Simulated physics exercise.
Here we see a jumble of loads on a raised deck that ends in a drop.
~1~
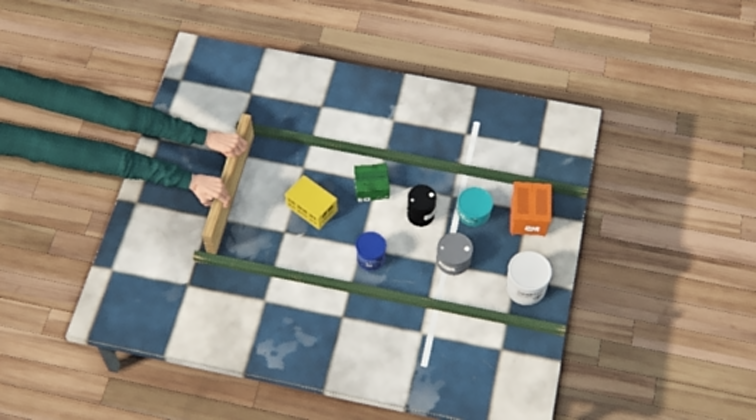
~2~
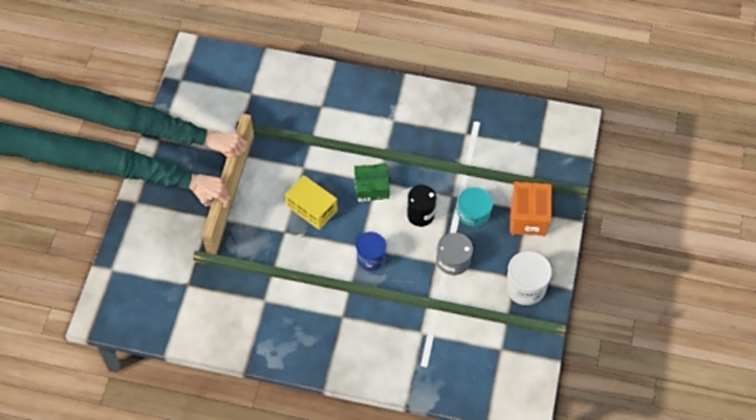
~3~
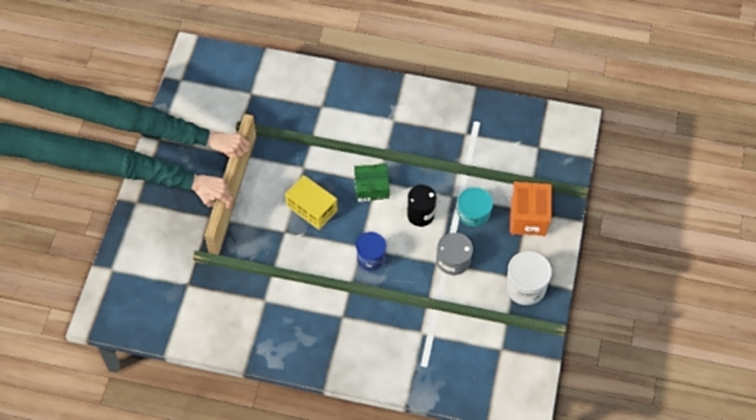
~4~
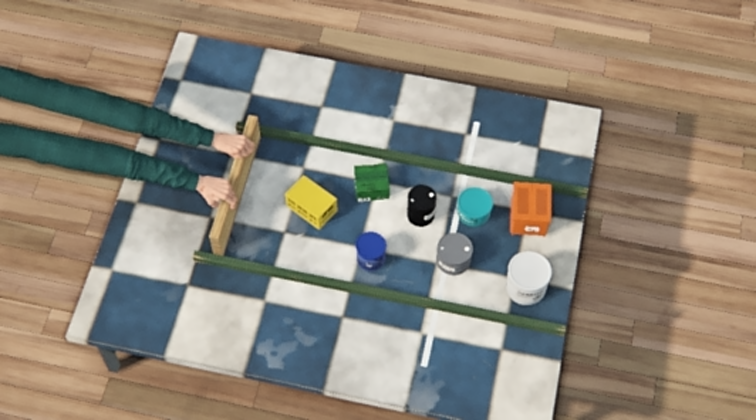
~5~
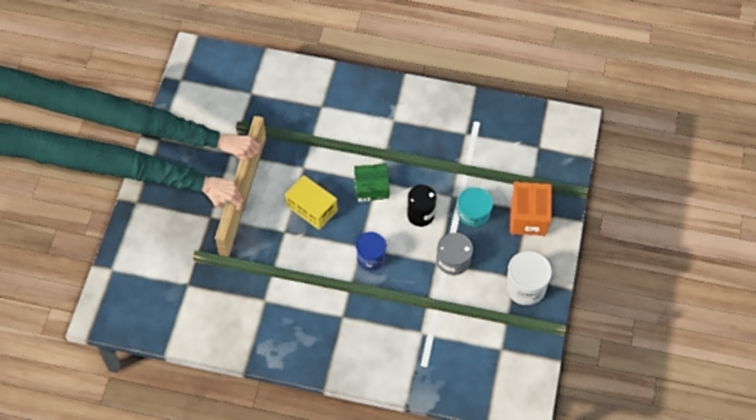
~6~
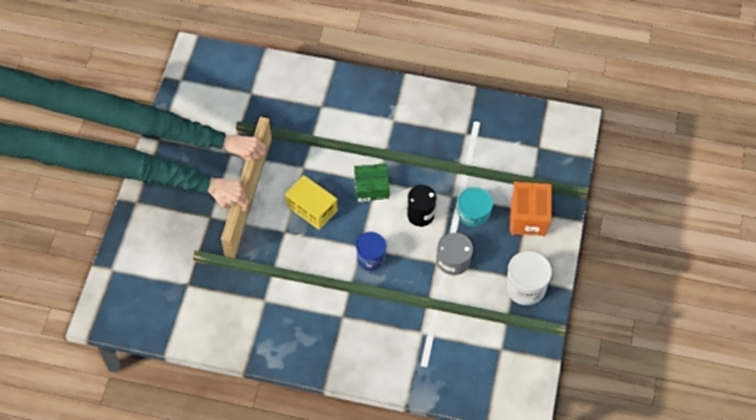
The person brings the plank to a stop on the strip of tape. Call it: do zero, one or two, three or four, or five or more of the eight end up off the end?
Zero end up off it.
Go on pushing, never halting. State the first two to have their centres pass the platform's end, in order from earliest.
First the orange tote, then the black canister.
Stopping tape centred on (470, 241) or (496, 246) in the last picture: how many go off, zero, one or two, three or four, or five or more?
Not one; either one or two.
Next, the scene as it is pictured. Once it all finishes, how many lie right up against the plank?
It touches 4.
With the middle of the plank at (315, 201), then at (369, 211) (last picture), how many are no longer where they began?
So 1, and at the other place 4.
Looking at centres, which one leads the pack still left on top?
That would be the orange tote.
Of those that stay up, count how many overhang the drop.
Overhanging: 0.
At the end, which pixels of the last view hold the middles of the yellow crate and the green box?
The yellow crate stops around (476, 226); the green box around (476, 199).
A little later, none off yet; white pail at rest near (528, 279); orange tote at rest near (530, 210); turquoise pail at rest near (475, 207).
When it is over, the number that fall off is zero.
